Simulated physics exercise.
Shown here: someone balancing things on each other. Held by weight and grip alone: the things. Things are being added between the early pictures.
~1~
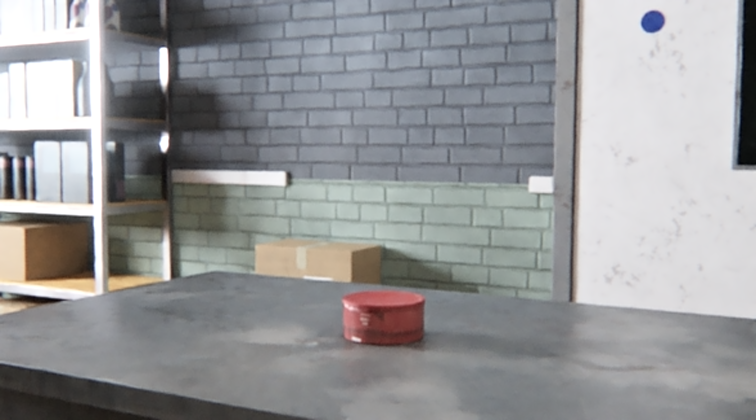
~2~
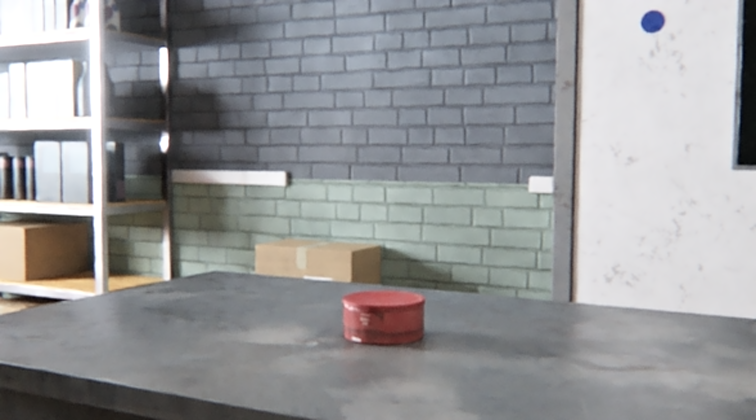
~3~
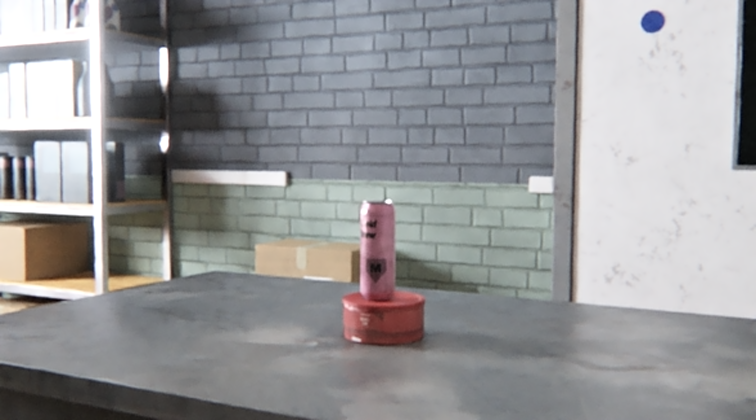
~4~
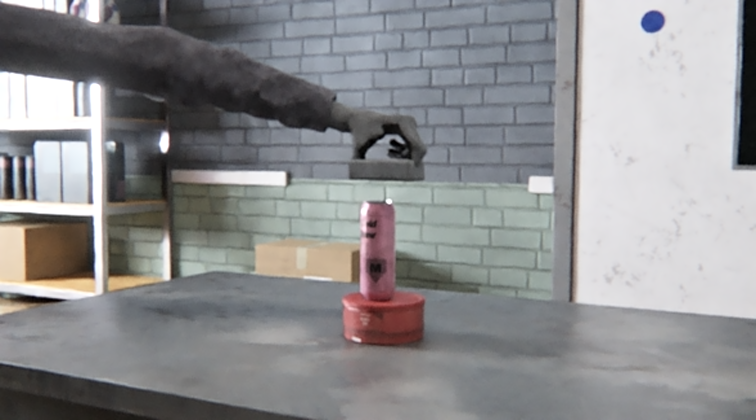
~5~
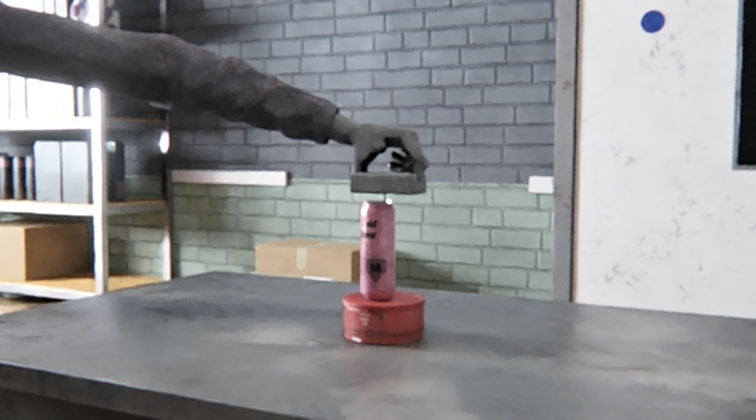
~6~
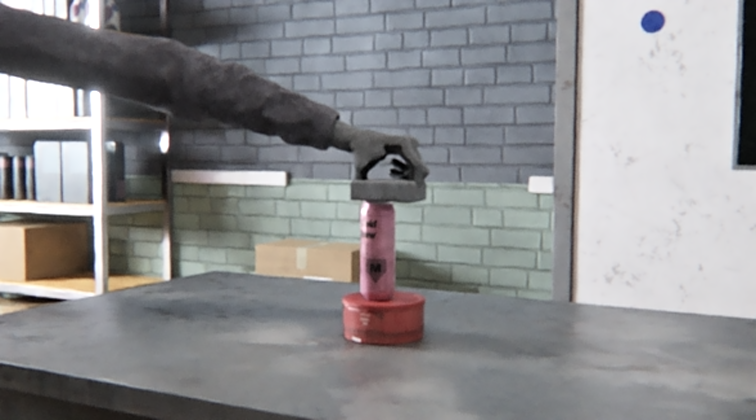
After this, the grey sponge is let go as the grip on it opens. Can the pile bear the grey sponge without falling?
It is going to stay together.
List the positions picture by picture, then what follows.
In the first picture, the last thing is not in view yet.
In the second picture, the last thing is not in view yet.
In the third picture, the last thing is not in view yet; pink can (378, 250).
The fourth picture shows on its way; grey sponge (386, 170); pink can (378, 250).
The fifth picture shows on its way; grey sponge (388, 183); pink can (378, 250).
The sixth picture shows set down, still held; grey sponge (388, 191); pink can (378, 250).
Then, 1.00 s past the last view, nothing moves.
Then, 2.10 s past the last view, grey sponge resting near (388, 192).
Finally, all 3 still in place. Final places as the last picture's camera would see them, grey sponge near (389, 192). The pile holds.
